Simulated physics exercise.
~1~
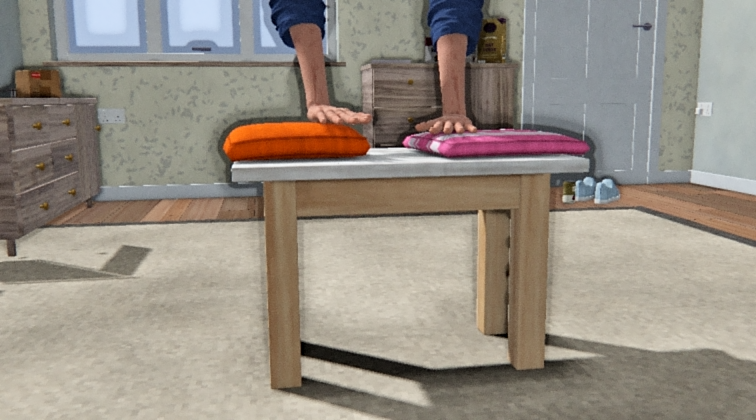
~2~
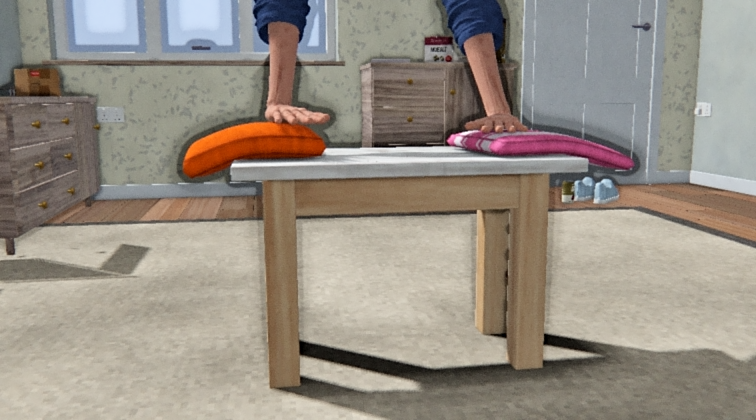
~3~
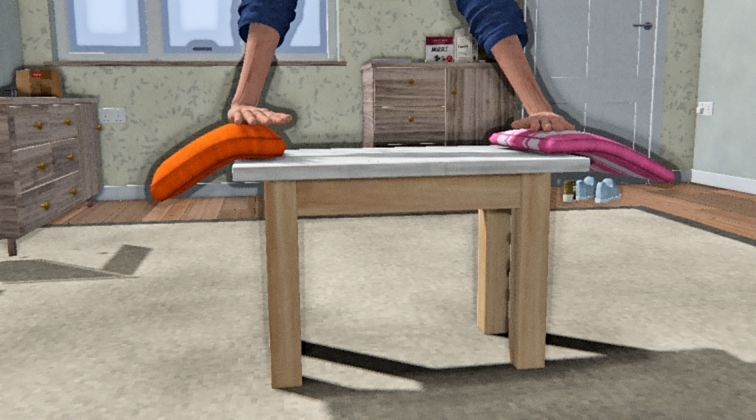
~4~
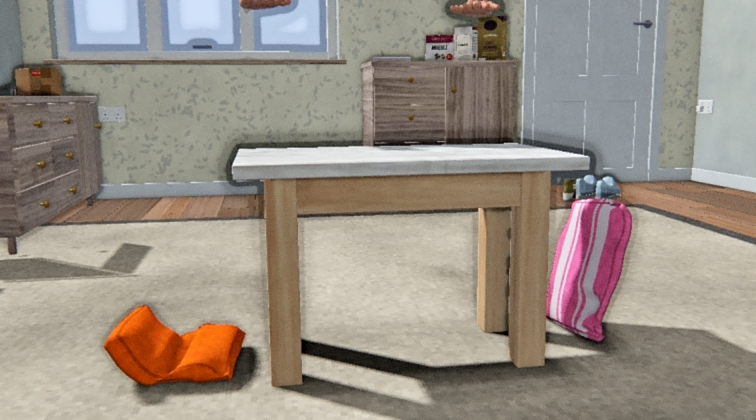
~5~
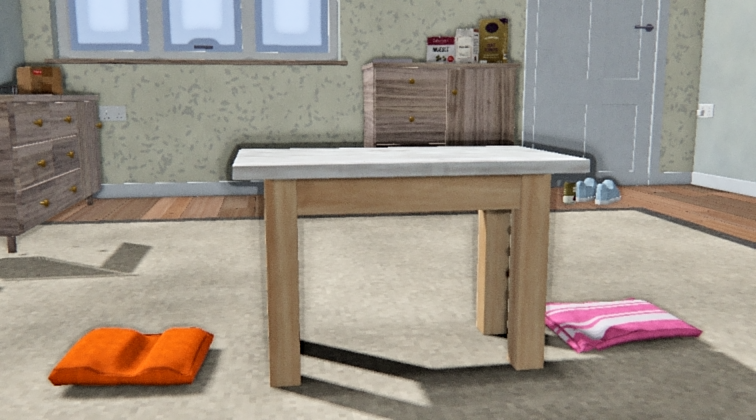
Orange soft bag and pink seat pad sliding outward under two hands, drooping over opposite table ends, then falling onto the carpet.
